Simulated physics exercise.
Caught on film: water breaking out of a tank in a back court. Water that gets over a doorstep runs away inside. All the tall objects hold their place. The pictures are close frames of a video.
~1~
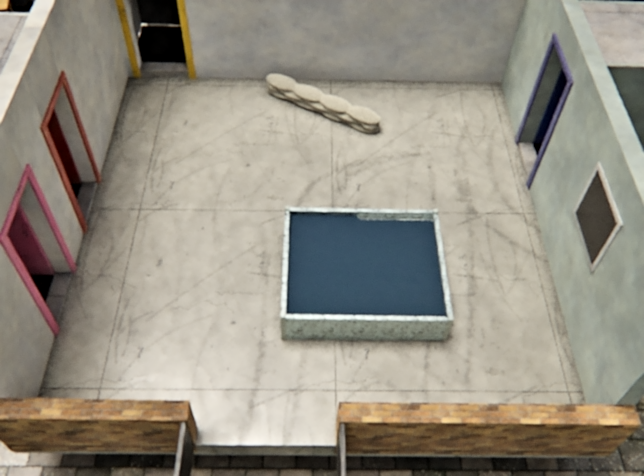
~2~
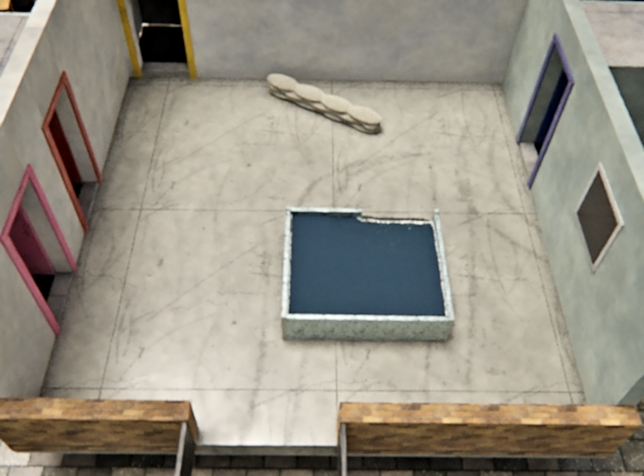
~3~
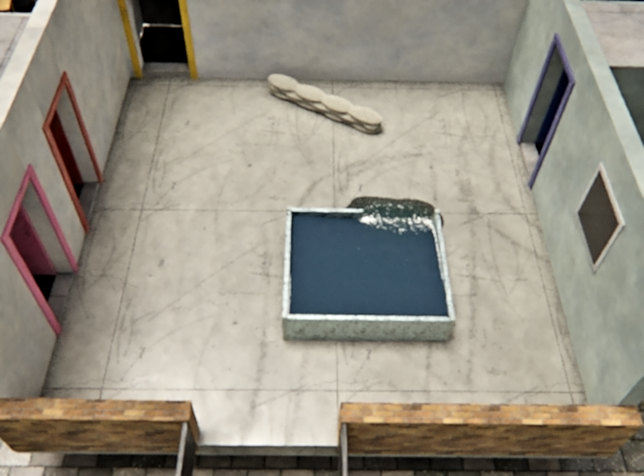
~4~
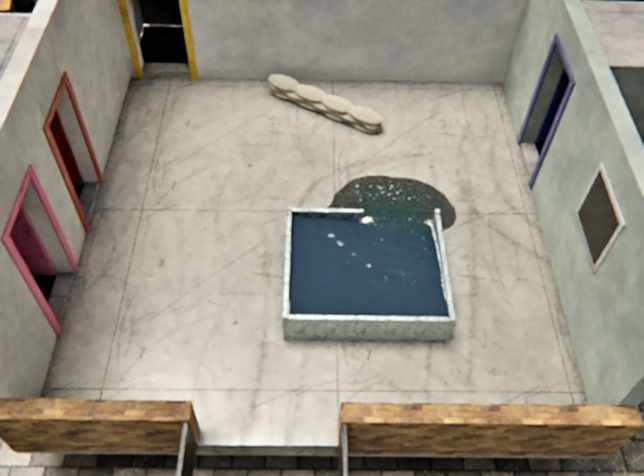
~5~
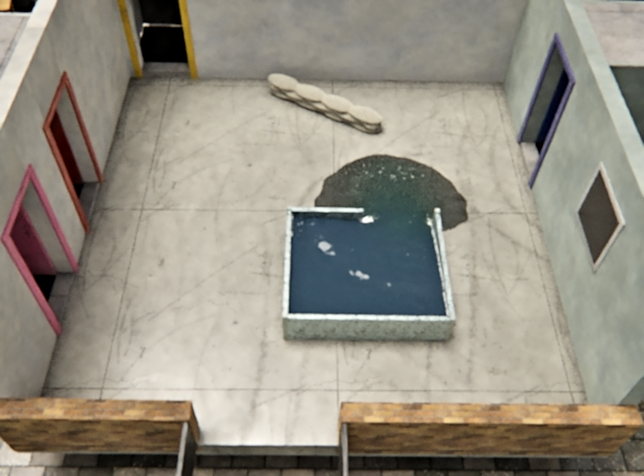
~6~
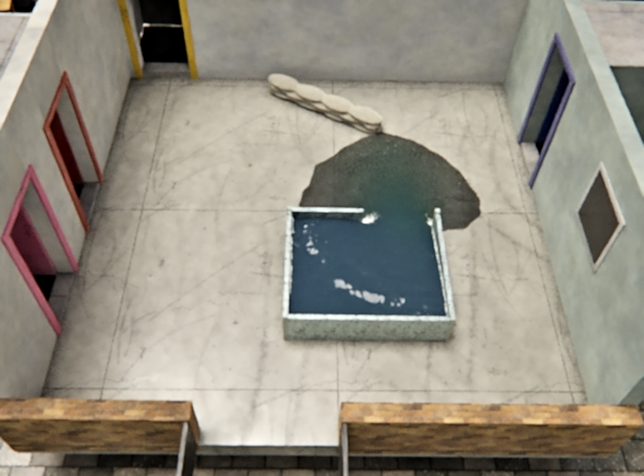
Water broke out through a gap in the far side of an open tank in a walled court, foaming at first, then spread across the pale floor in a widening dark, rounded pool.
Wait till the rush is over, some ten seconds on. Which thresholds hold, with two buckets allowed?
The red door stays under that; the blue door stays under that; the yellow door stays under that; the pink door stays under that.
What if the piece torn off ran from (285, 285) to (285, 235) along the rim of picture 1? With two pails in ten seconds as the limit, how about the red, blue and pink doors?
One by one: The red door floods, the blue door holds, the pink door goes over.
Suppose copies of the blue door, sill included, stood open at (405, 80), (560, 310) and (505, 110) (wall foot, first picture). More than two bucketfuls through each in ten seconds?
In turn: Takes more, stays under, takes more.
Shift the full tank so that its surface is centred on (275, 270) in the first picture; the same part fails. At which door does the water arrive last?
It is the pink door.
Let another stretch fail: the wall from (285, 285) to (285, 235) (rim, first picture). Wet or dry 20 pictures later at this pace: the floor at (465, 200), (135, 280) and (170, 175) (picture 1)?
As listed: Dry, awash, awash.
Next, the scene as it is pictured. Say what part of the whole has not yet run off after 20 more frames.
Roughly 100 per cent.
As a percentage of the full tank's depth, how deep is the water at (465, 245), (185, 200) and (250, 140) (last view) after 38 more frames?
Roughly 2, 0 and 6 per cent, in turn.
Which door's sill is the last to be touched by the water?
That is the one in pink.
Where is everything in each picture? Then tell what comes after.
The open tank at (364, 264) is whole and still, in the first frame.
Water pours out on the open tank's far side and has run to a hidden place, in the second frame.
Water pours out on the open tank's far side and has run to (360, 203), in the third frame.
The front is at (366, 181), out from the gap on the open tank's far side, in the fourth frame.
The front is at (372, 159), out from the gap on the open tank's far side, in the fifth frame.
The front is at (381, 137), out from the gap on the open tank's far side, in the sixth frame.
A moment on, water covers 20 % of the floor; the red door not reached, the blue door not reached, the yellow door not reached, the pink door not reached.
Next, water covers 25 % of the floor; the red door not reached, the blue door wet at the sill, nothing in, the yellow door not reached, the pink door not reached.
Then, water covers 35 % of the floor; the red door not reached, the blue door under two buckets in, the yellow door wet at the sill, nothing in, the pink door not reached.
Later, water covers 45 % of the floor; the red door wet at the sill, nothing in, the blue door under two buckets in, the yellow door wet at the sill, nothing in, the pink door not reached.
In the end, water covers 80 % of the floor; the red door wet at the sill, nothing in, the blue door under two buckets in, the yellow door wet at the sill, nothing in, the pink door wet at the sill, nothing in.
